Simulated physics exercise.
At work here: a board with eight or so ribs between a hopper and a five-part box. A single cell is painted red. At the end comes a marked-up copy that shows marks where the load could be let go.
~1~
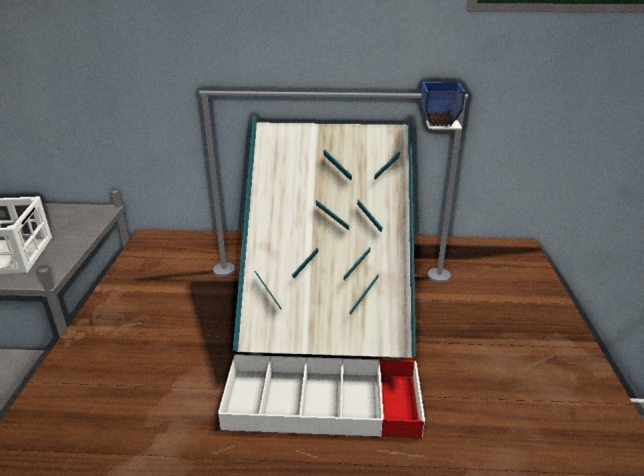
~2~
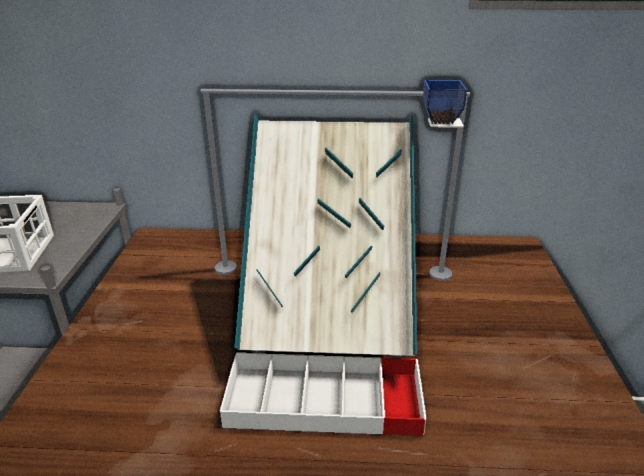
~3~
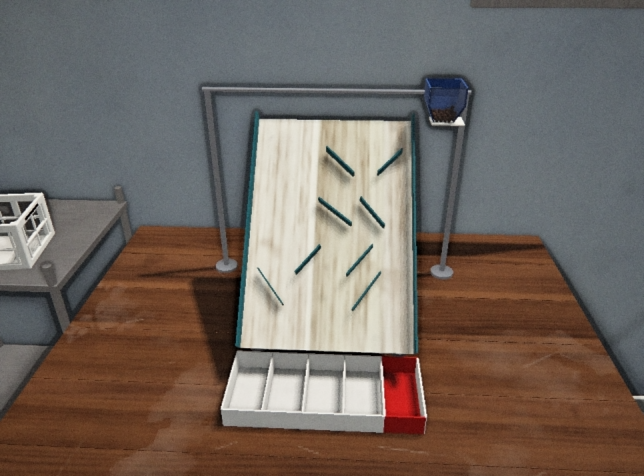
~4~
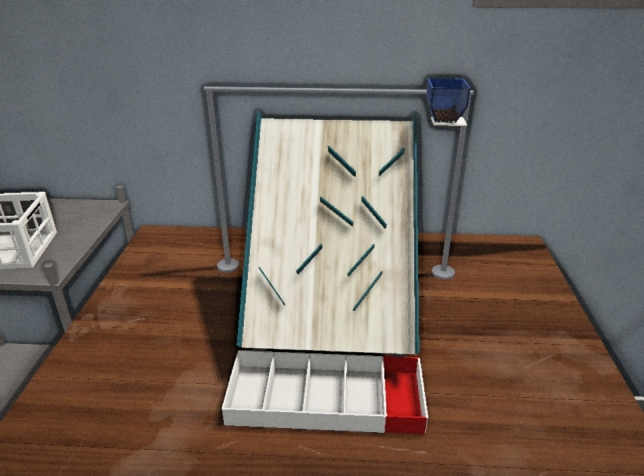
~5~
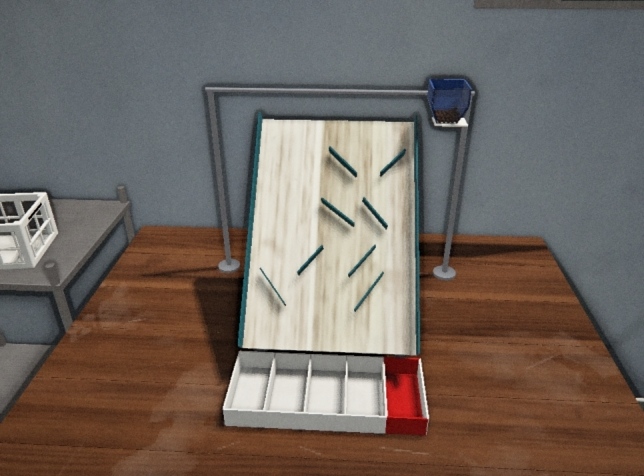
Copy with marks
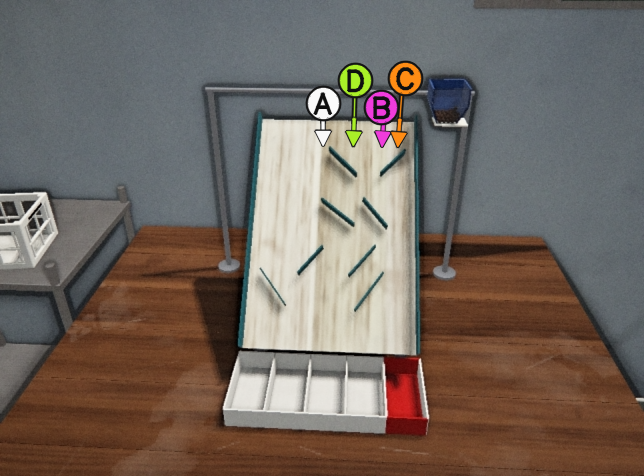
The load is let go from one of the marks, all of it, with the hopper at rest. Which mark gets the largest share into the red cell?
D beats the others.
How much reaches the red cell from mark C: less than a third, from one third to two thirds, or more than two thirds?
It is from one third to two thirds.
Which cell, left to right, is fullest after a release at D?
It is the fifth one.
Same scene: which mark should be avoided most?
The answer is A.
On the marked copy, mark A meets the board at (323, 140); mark B meets the board at (382, 141); mark C meets the board at (398, 141); mark D meets the board at (353, 140).
With A, about a quarter in the red cell, most in other cells.
With B, about half in the red cell, about half in other cells.
With C, about half in the red cell, about half in other cells, a stray few outside the box.
With D, nearly all in the red cell, a stray few in other cells.
